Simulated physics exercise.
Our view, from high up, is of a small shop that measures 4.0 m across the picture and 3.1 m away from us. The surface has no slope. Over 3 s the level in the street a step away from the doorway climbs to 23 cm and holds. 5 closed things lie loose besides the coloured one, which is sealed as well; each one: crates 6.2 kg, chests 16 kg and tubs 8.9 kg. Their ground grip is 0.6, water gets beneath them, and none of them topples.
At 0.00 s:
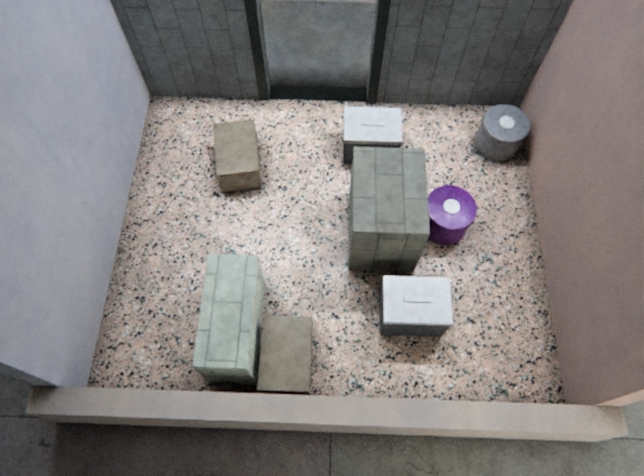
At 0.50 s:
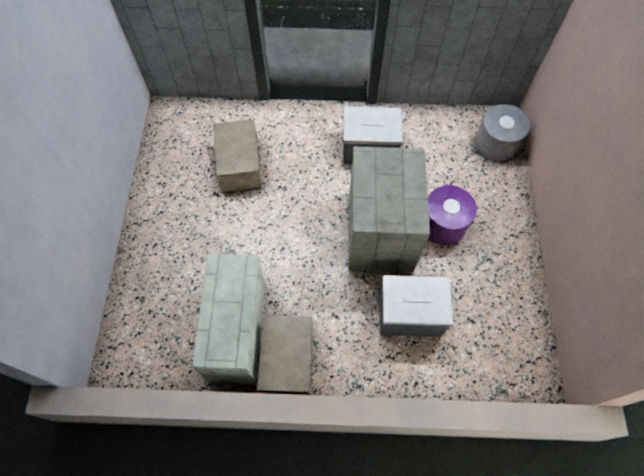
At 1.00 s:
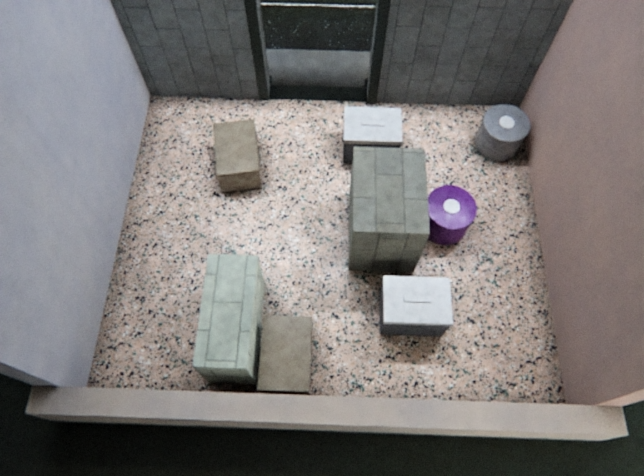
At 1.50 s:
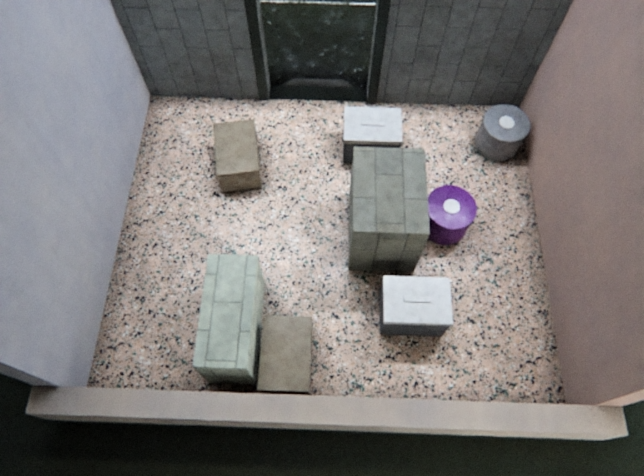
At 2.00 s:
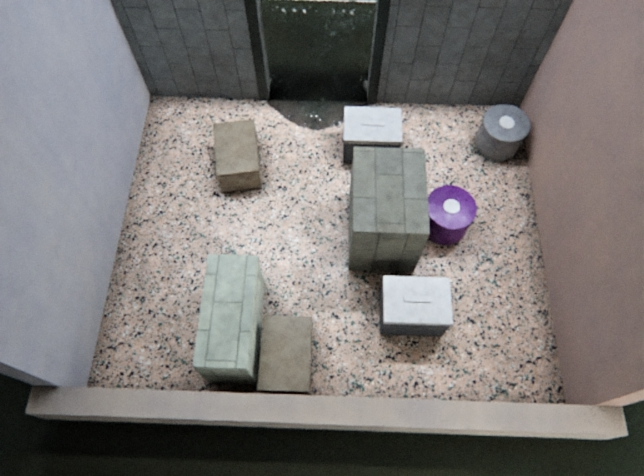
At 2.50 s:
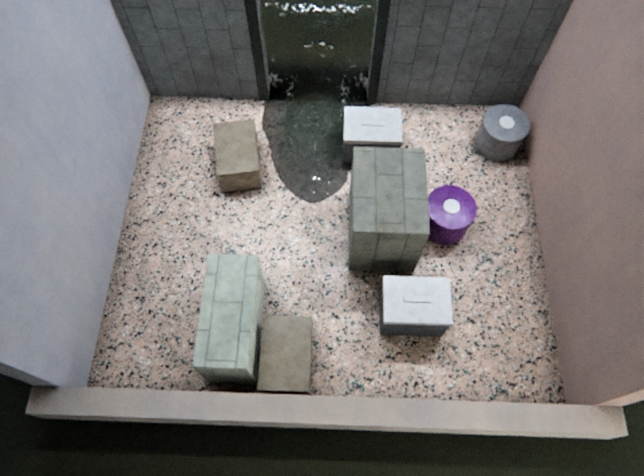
Dark water came through the opening in the back wall and spread forward in a rounded tongue over the speckled floor, while the purple tub and the chests and blocks around it stayed still.
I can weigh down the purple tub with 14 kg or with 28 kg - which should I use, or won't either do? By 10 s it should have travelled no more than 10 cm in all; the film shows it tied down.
Go with the heavier one.
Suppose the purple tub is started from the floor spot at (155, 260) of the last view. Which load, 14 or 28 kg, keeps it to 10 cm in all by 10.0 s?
Note: Heavier only OK.
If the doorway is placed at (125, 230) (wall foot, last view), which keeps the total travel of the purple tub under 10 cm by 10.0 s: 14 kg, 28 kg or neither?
In that setup just the second mass works.
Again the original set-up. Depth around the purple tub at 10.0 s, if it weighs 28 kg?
Close to 12 cm deep.
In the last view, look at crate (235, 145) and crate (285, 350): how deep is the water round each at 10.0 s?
Depths: Near 8 cm, then near 11 cm.
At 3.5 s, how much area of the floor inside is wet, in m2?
Close to 4.0 m2, I'd say.
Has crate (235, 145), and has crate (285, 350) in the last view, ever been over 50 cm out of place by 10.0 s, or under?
Exceeds it; exceeds it.
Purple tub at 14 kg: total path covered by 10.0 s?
It covers about 20 cm altogether.
After 3.5 s the purple tub would be 0 cm from its start with 14 kg and 0 cm from its start with 28 kg; 0 cm of water round it then.
After 4.5 s the purple tub would be 0 cm from its start with 14 kg and 0 cm from its start with 28 kg; 1 cm of water round it then.
After 7.0 s the purple tub would be 0 cm from its start with 14 kg and 0 cm from its start with 28 kg; 5 cm of water round it then.
After 10.0 s the purple tub would be 18 cm from its start with 14 kg and 0 cm from its start with 28 kg; 12 cm of water round it then.
